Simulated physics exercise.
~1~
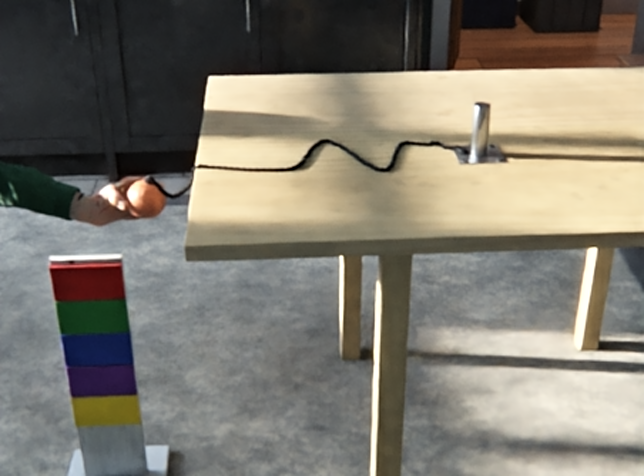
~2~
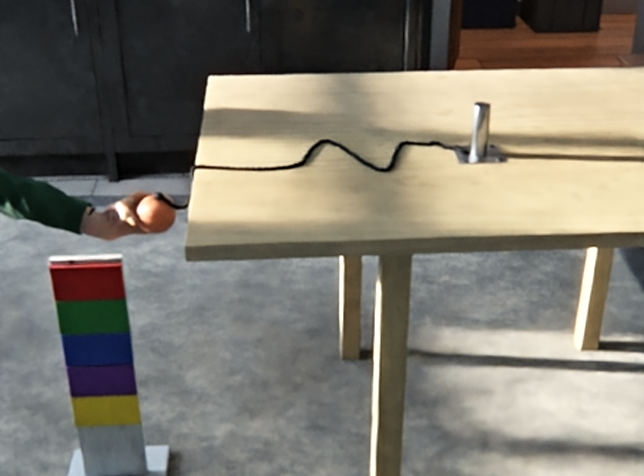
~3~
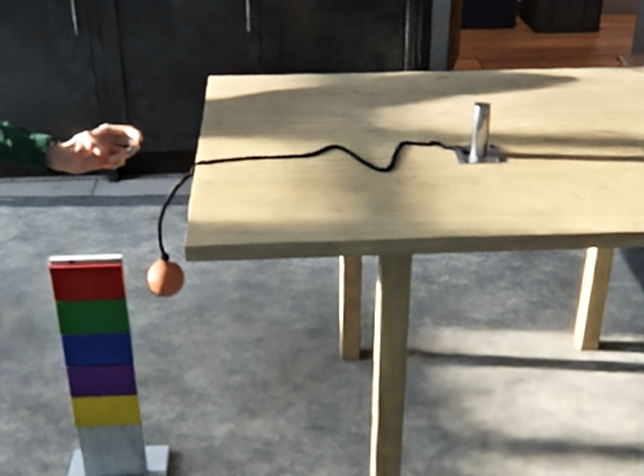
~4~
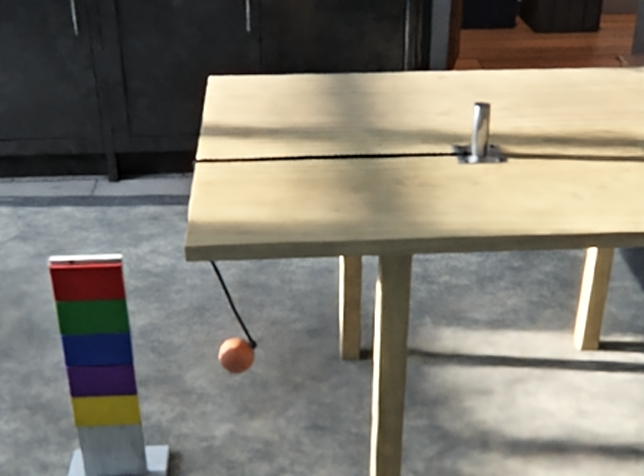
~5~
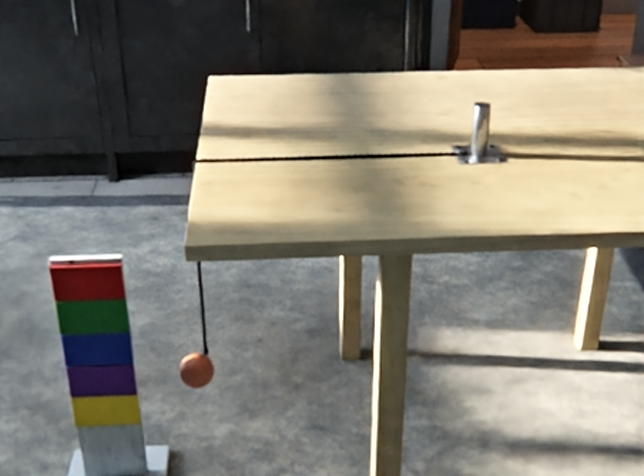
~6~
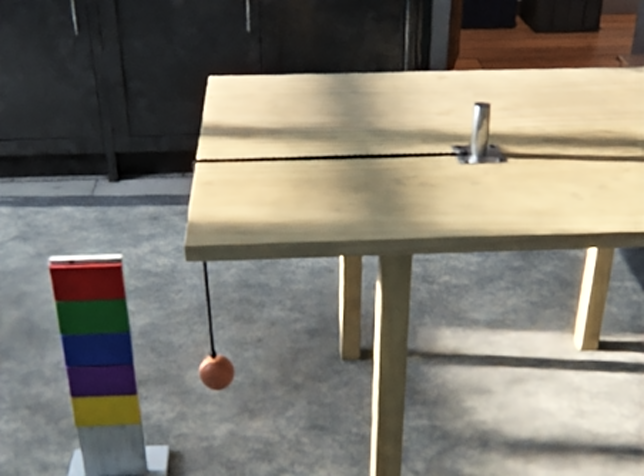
At first, a hand in a green sleeve holds an orange ball at the left edge of a wooden table, with a dark cord running in loose waves across the top to a metal post. A striped board of red, green, blue, purple and yellow bands stands below. The hand shifts slightly right, then lets go and draws back as the ball drops. The cord pulls straight across the table, and the ball swings to the right beneath the edge. It swings back left, then drifts a little right, ending with its middle hanging level with the purple band.
